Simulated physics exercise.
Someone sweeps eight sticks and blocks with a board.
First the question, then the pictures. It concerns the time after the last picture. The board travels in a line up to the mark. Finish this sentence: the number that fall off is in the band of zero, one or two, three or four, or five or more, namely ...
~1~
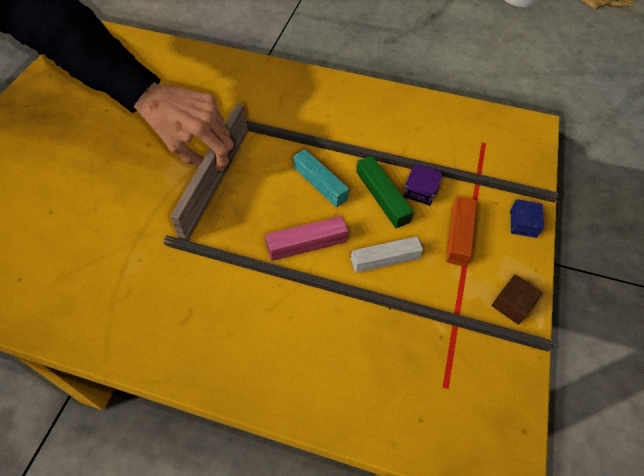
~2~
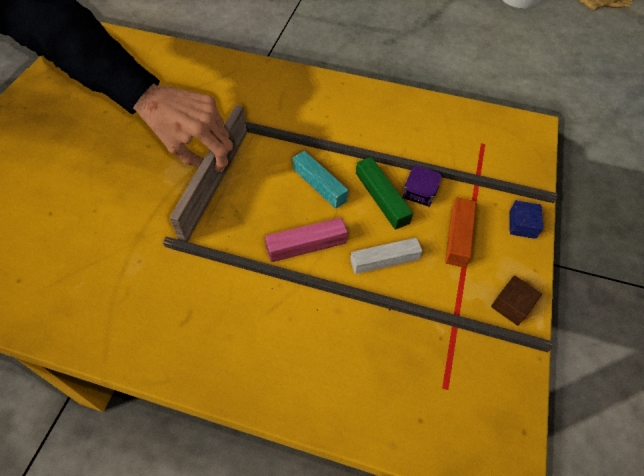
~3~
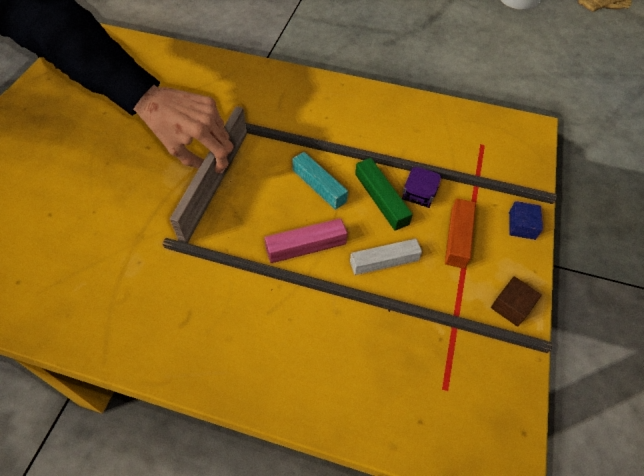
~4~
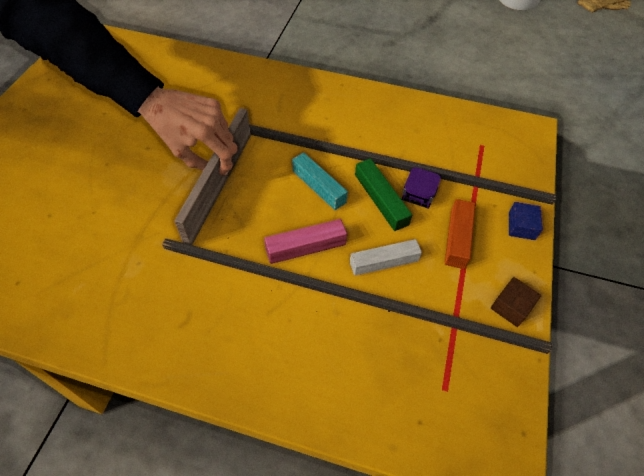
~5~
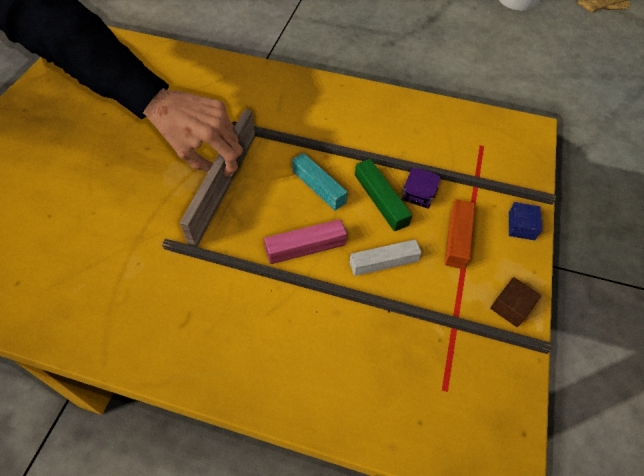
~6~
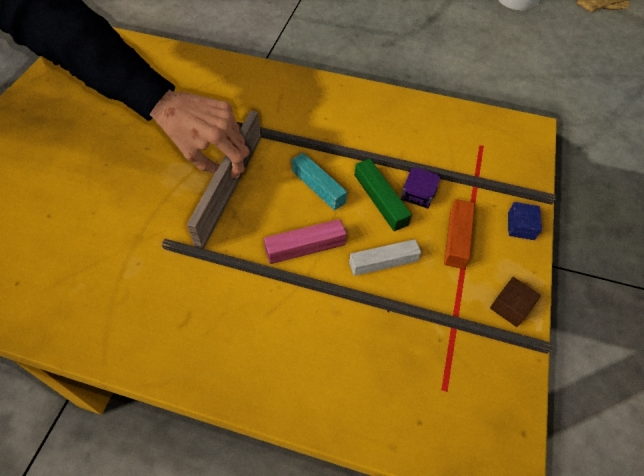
Namely zero.
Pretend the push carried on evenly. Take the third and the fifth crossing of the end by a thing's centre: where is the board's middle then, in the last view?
It sits around (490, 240) and after that around (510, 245).
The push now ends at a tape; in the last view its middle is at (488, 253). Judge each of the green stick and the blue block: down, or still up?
Note: Green stick lasts; blue block does not last.
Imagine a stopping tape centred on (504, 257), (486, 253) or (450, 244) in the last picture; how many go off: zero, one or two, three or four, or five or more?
Try 1 - three to four; try 2 - either one or two; try 3 - no fall at all.
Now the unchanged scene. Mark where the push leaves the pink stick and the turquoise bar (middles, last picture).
Result: One about (497, 282), other about (478, 234).
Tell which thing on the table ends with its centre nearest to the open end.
It's the blue block that ends up nearest.
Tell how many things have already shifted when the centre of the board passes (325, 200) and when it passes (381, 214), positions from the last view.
At first I count 2, and then 5.
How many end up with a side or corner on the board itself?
Number in contact with it: 2.
A little later, none off yet; blue block at rest near (524, 221); brown block at rest near (515, 302); orange stick at rest near (460, 233).
Next, none off yet; blue block at rest near (524, 221); brown block at rest near (515, 302); orange stick shifted a little near (498, 240).
When it is over, the number that fall off is zero.
